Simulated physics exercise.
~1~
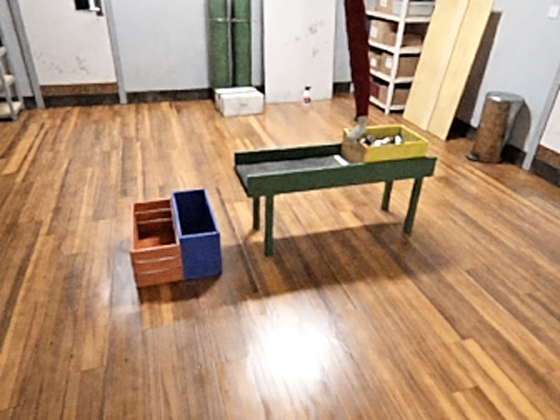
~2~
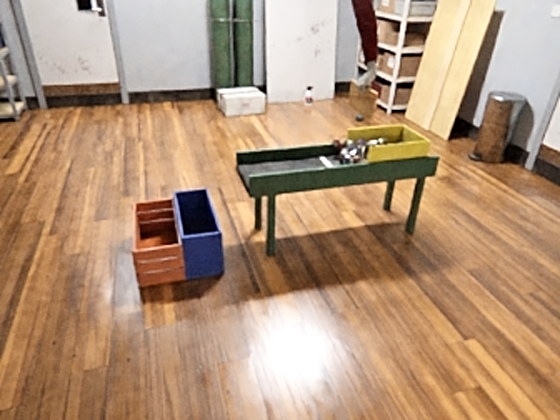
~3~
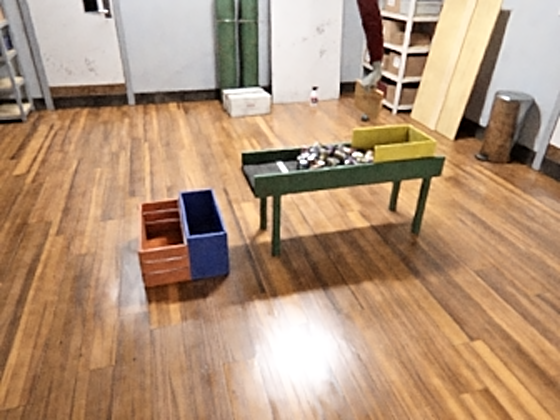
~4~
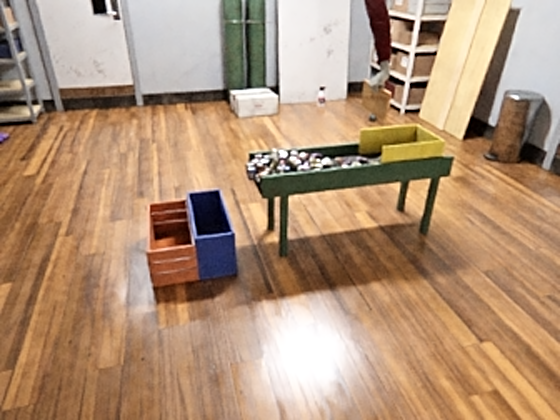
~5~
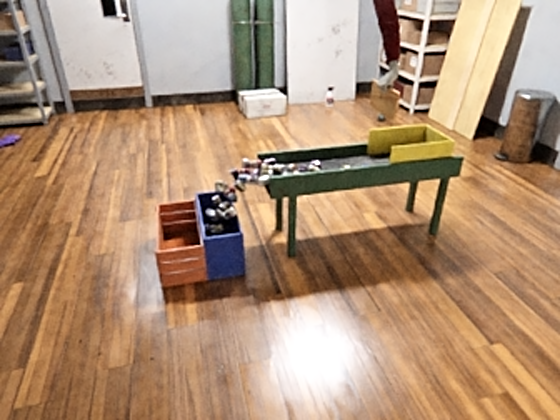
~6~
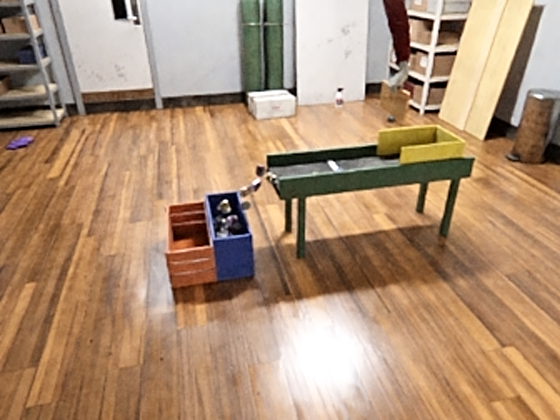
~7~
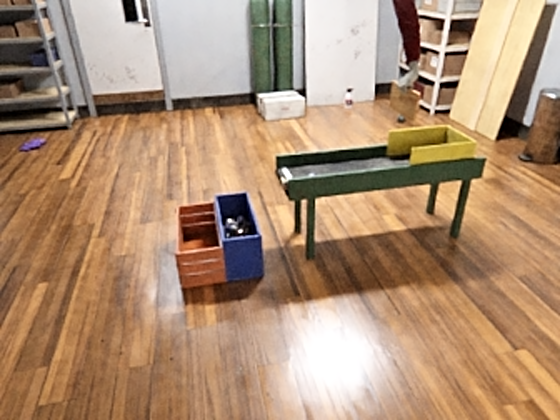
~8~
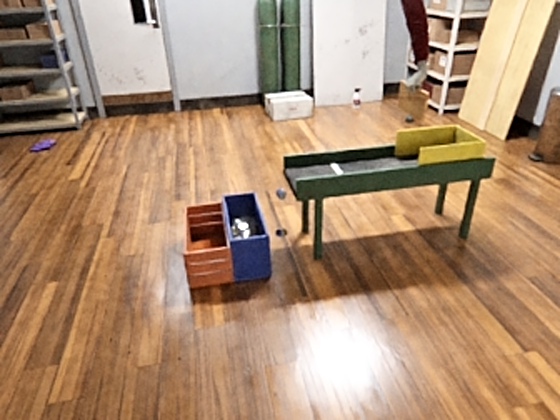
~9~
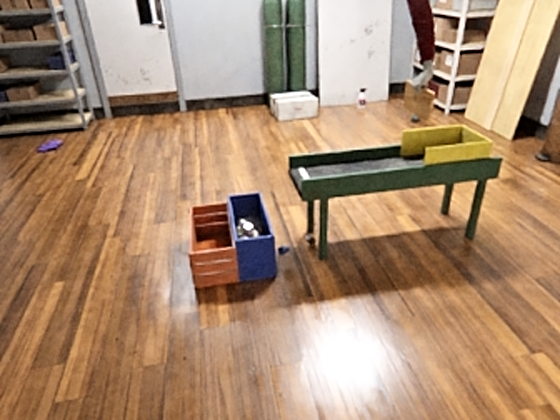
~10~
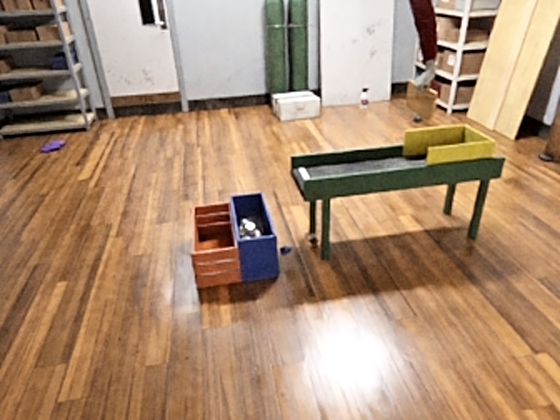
In a room with a glossy wooden floor, seen from slightly above, shelves and pale boards stand along the back wall. A green bench with a belt along its top holds a yellow pen at its right end, while an orange tub and a blue tote sit side by side on the floor to the left. The pen's gate lifts, and a heap of mini cans rides left along the belt. They spill off the end in a stream, dropping into the blue tote as the view drifts slightly left. Most finish inside it, with a couple on the floor just short.
